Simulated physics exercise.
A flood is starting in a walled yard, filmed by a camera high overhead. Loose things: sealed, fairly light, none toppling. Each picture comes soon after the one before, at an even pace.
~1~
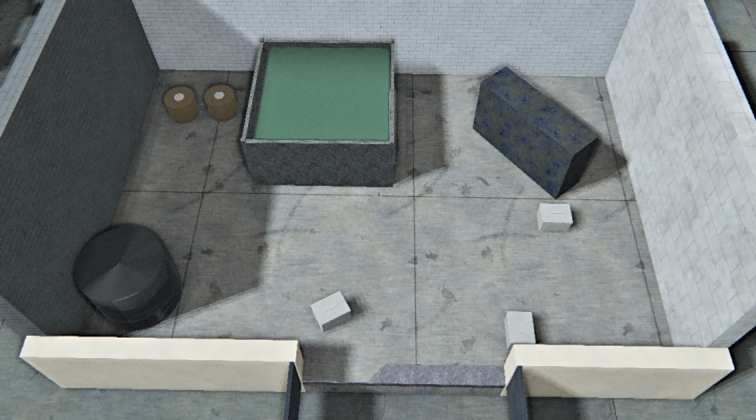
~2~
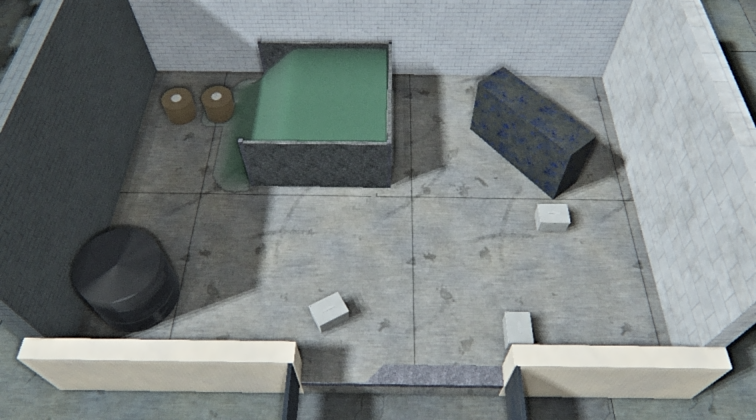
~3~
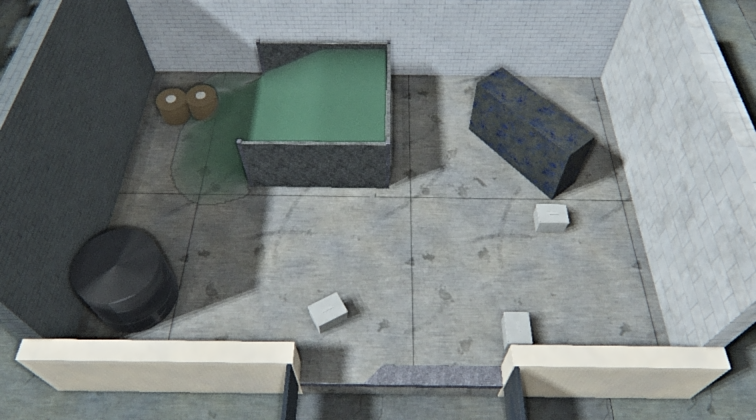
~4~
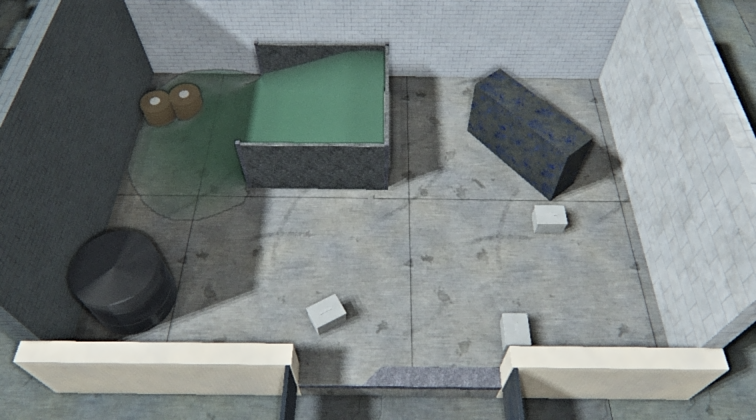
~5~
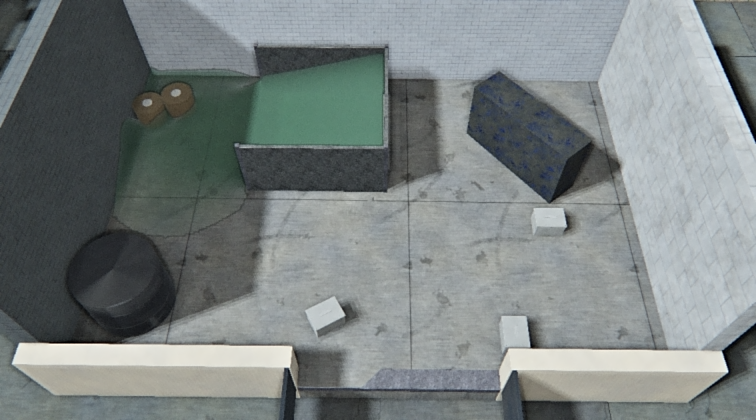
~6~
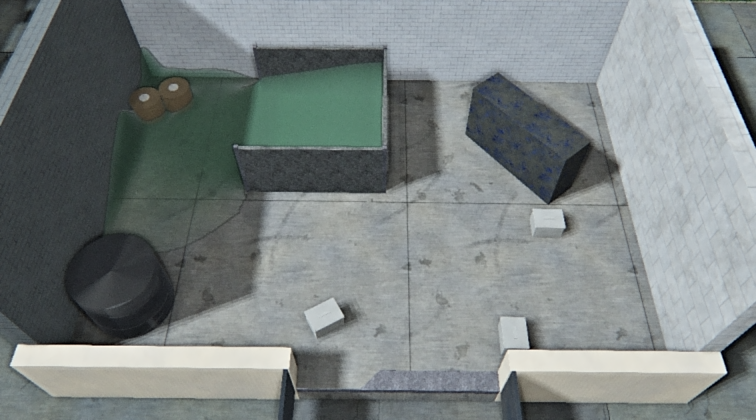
Green water pouring from the left side of a large walled tank, spreading across the yard floor and nudging two brown tubs leftward.
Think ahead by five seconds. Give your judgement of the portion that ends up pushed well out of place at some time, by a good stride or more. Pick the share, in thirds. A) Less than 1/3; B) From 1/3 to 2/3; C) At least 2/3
At least 2/3 (C).
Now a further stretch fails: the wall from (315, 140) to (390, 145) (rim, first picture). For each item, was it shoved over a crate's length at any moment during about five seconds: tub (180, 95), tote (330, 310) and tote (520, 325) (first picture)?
In turn: Never so far, yes, yes.
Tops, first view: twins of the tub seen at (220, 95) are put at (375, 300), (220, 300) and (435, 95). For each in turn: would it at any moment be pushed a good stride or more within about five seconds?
In sequence: Pushed clear, pushed clear, doesn't go far.
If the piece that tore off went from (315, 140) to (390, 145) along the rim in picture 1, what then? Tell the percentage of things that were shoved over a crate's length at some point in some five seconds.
Roughly 40 %.
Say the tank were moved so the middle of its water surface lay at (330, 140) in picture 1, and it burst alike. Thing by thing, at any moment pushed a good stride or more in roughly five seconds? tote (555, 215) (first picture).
From the way the scene plays out, it travelled less.
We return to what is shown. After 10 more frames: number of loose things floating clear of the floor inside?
Count: 2.
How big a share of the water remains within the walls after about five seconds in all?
Close to 92 per cent.
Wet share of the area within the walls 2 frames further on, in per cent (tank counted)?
I reckon around 30 per cent.
A moment on, 1 of 5 are well off their spots; 2 afloat.
Next, 1 of 5 are well off their spots; 2 afloat.
Later, 1 of 5 are well off their spots; 2 afloat.
In the end, 4 of 5 are well off their spots, and 4 have been at some point; 3 afloat.
